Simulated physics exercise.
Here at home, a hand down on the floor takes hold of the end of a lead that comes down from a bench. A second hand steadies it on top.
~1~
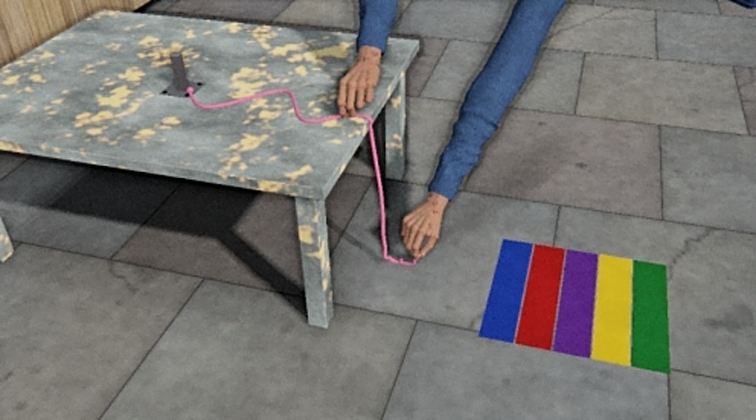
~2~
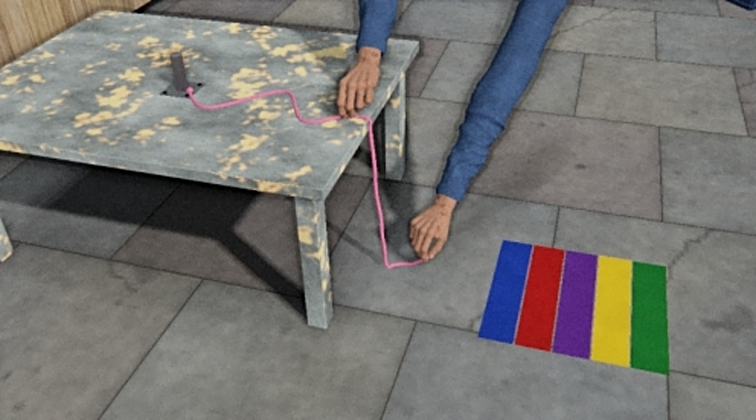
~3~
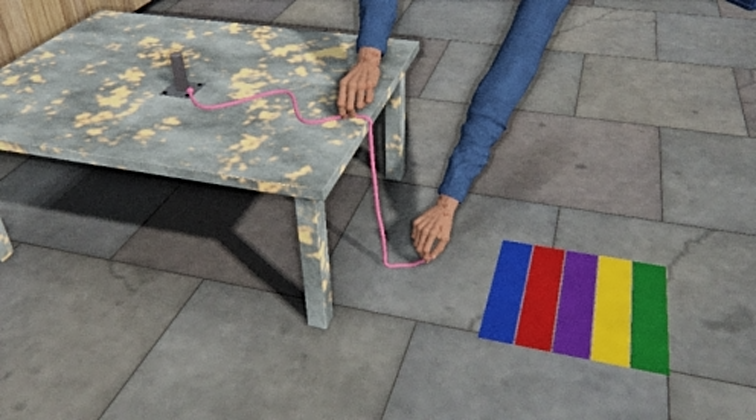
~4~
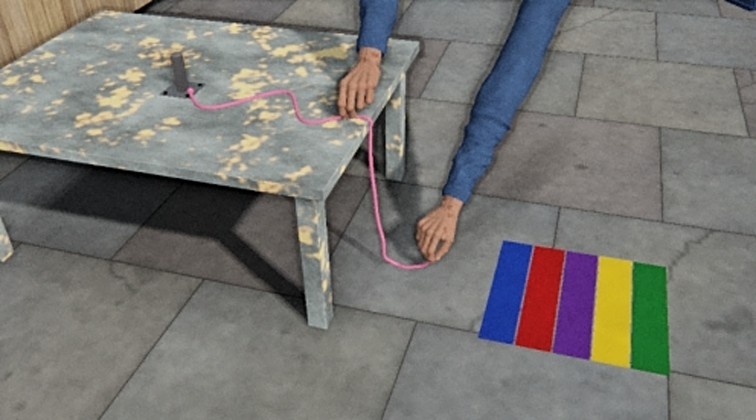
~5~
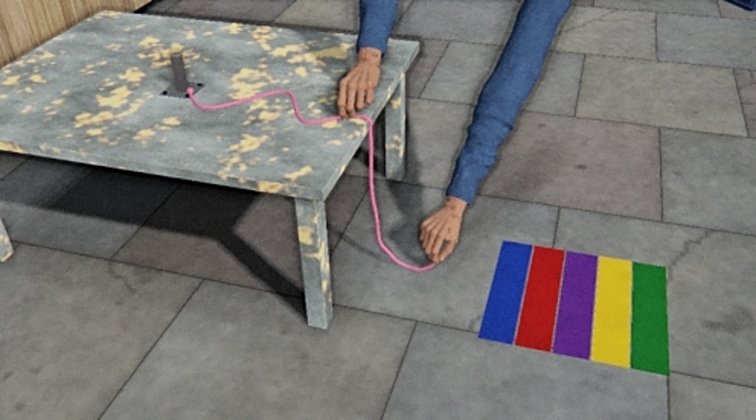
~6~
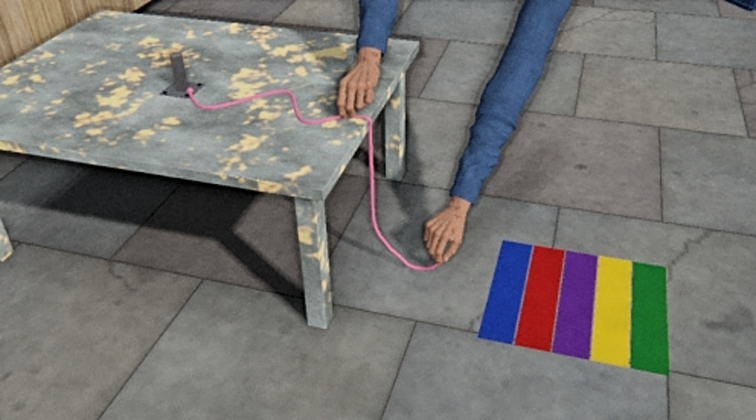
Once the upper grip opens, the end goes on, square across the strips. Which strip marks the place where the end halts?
The yellow strip does.
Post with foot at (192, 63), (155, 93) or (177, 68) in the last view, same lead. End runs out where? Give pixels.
You'd find it around (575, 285), then (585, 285), and finally (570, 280).
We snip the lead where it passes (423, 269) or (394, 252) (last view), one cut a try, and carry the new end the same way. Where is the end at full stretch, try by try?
Respectively (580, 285) and (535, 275).
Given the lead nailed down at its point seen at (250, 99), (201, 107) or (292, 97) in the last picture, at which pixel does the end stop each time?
In order: (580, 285), then (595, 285), then (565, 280).
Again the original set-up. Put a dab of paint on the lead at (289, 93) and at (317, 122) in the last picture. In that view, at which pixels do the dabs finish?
The first moves to (313, 106), the second to (387, 128).
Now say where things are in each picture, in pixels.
In the first frame, end (419, 255); blue (500, 320); red (536, 326); purple (574, 333); yellow (612, 341); green (651, 348).
In the second frame, end (427, 257); lead through (198, 105) (266, 94) (298, 116) (369, 122) (376, 187) (385, 249).
In the third frame, end (430, 258).
In the fourth frame, end (434, 259); lead through (198, 106) (267, 94) (298, 117) (369, 122) (374, 187) (384, 250).
In the fifth frame, end (438, 260).
In the sixth frame, end (442, 260); lead through (198, 105) (266, 94) (298, 117) (369, 122) (372, 186) (388, 245).
Early on, end near (549, 279); over red.
Midway, end near (590, 286); over purple.
At the end of the slack, end near (614, 290); over yellow. The yellow one.
